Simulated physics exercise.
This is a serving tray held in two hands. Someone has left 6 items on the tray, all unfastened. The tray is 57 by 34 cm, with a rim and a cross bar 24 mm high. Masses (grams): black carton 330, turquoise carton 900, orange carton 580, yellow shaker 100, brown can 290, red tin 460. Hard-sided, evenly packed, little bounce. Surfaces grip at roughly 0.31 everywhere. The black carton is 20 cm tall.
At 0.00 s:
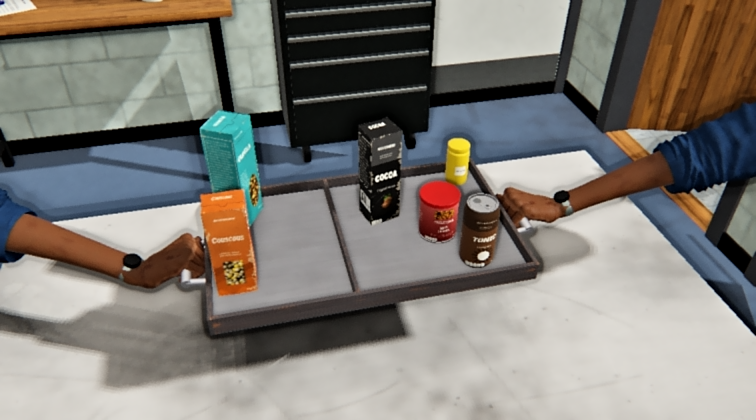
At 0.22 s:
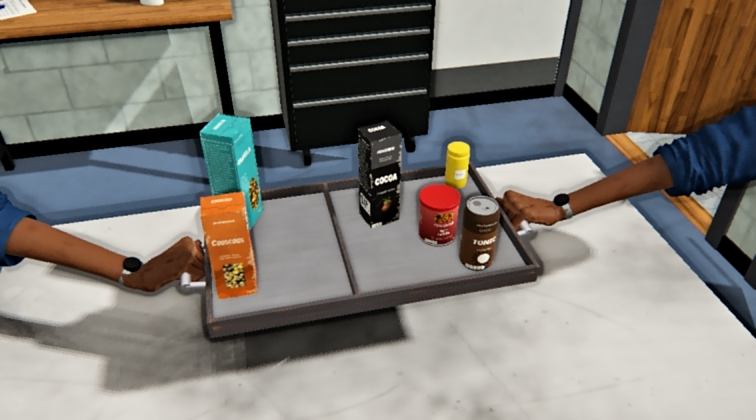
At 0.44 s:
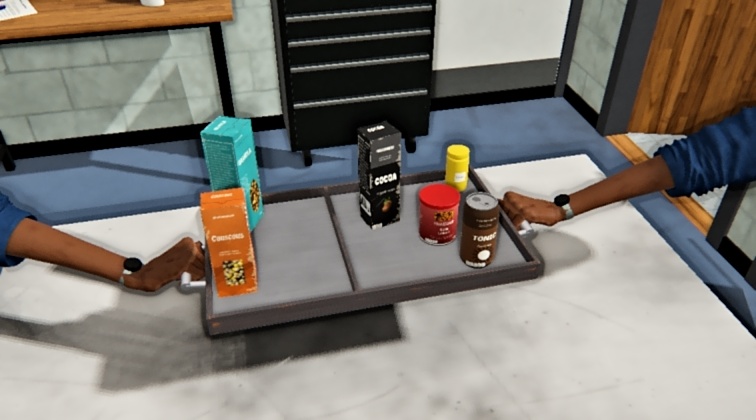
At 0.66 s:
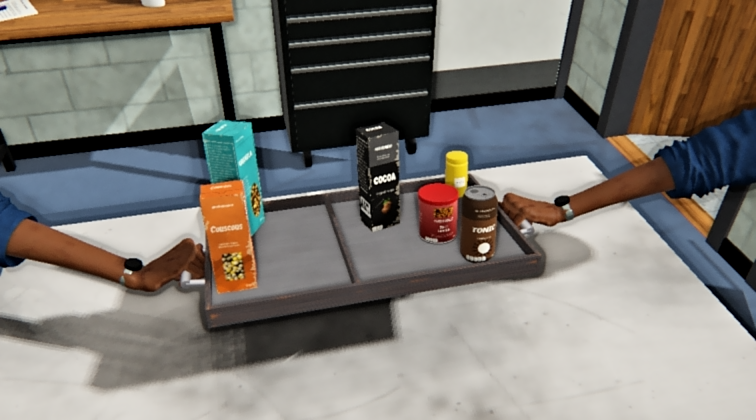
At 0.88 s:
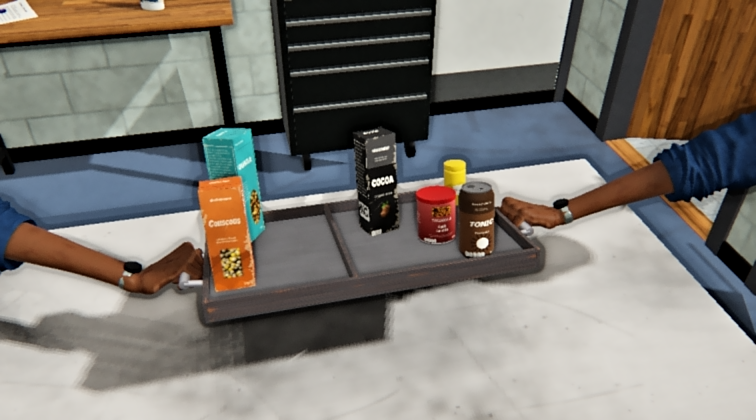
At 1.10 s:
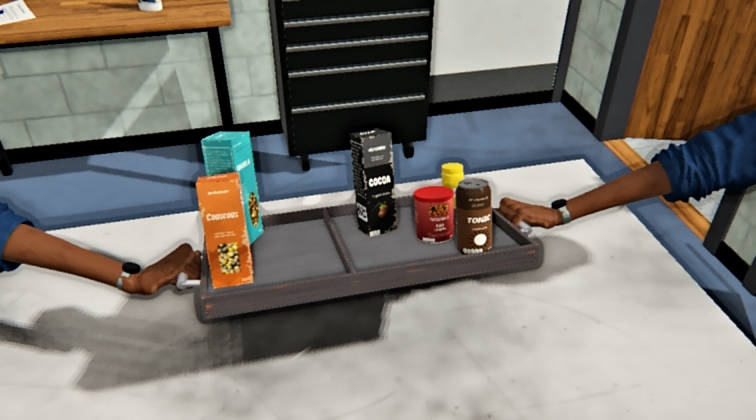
Two hands held a divided tray of cartons, a can, a tin and a yellow shaker level at first, then slowly tilted it with the far edge down while the items kept their places.
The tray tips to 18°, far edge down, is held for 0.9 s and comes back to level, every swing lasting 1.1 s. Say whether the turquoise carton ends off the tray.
The turquoise carton comes off the tray.
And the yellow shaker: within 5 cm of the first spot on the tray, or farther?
The yellow shaker holds its spot.
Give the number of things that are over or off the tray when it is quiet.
3 of them.
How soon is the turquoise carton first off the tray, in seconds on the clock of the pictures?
Near 1.6 s.
By 1.60 s, tilt 18°, far edge down; black carton and turquoise carton now off the tray; orange carton on its side; brown can 3 cm from its spot.
By 1.90 s, tilt 18°, far edge down; orange carton on its side; brown can 6 cm from its spot; red tin 5 cm from its spot.
By 2.50 s, tilt 13°, far edge down; orange carton on its side; brown can 16 cm from its spot; red tin 14 cm from its spot.
When it is over (3.6 s), off the tray, black carton and turquoise carton; lying over on the tray, orange carton; not toppled but over 5 cm from the start, brown can and red tin; the last one within 5 cm of the start. In the last view, turquoise carton near (236, 201).
